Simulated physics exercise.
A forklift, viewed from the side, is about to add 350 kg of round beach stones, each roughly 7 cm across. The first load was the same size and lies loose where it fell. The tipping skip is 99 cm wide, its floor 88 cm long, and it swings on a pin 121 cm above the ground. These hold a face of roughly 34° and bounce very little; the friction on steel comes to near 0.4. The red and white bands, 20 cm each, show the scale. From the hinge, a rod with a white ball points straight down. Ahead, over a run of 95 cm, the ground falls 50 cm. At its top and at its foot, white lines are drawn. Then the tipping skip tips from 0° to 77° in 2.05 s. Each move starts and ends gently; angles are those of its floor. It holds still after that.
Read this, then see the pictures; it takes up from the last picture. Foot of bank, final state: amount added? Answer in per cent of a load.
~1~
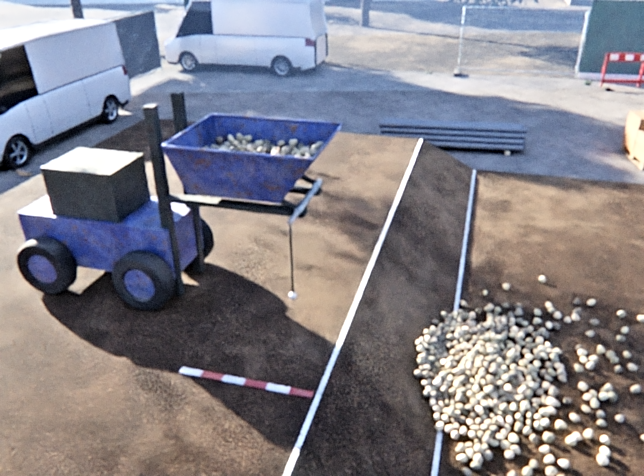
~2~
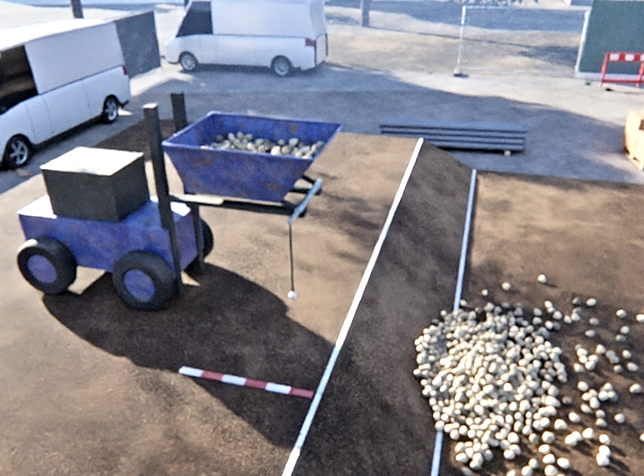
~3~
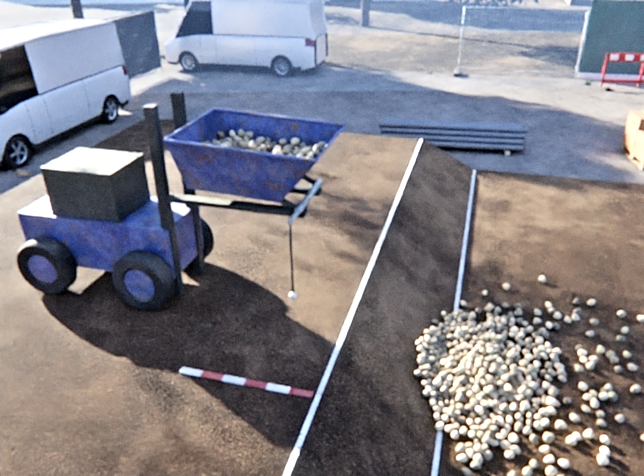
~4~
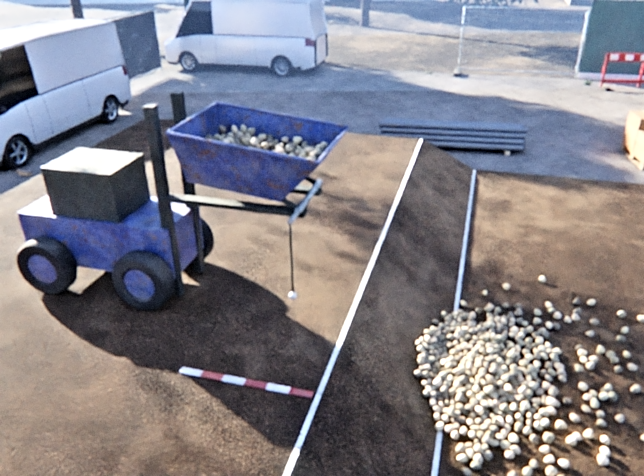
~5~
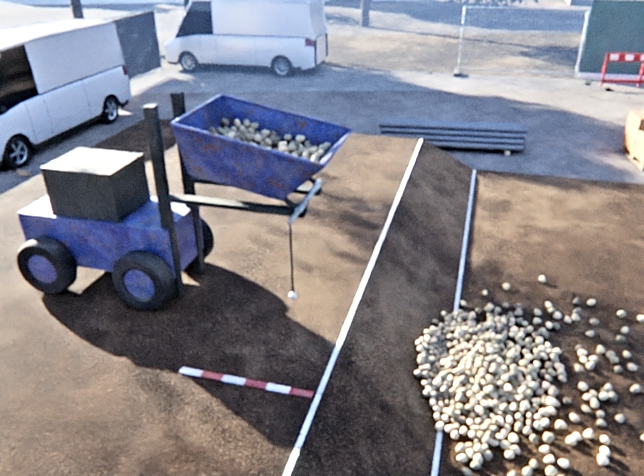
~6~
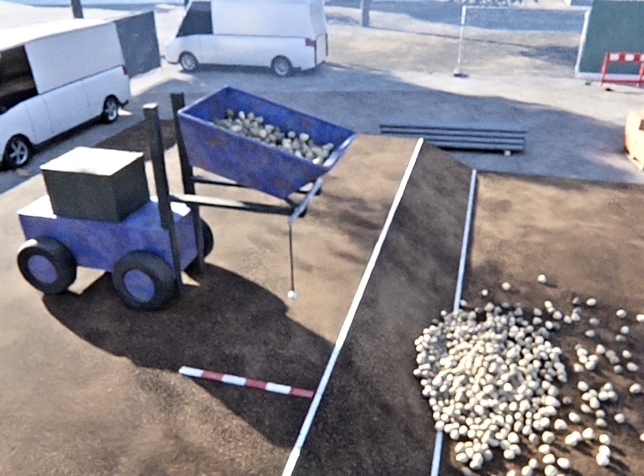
Close to 72 parts in a hundred.
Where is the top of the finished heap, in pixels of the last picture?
Somewhere close to (447, 344).
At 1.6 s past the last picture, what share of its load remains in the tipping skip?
Held: Around 35 % of the load.
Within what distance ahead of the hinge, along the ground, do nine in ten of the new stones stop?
About 200 cm.
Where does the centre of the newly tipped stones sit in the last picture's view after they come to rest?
I'd say close to (460, 354).
Then, 0.9 s after the last picture the floor is at 65°; in per cent of one load, 100 in the tipping skip, 12 on the top or the slope, 86 at the foot of the bank; the foremost stones are past the picture's edge.
Then, 1.6 s after the last picture the floor is at 77°; in per cent of one load, 36 in the tipping skip, 71 on the top or the slope, 91 at the foot of the bank; the foremost stones are past the picture's edge.
Then, 1.9 s after the last picture the floor is at 77°; in per cent of one load, 11 in the tipping skip, 56 on the top or the slope, 131 at the foot of the bank; the foremost stones are past the picture's edge.
Then, 4.5 s after the last picture the floor is at 77°; in per cent of one load, 0 in the tipping skip, 40 on the top or the slope, 158 at the foot of the bank; the foremost stones are past the picture's edge. Net gain at the foot of the bank, 72.
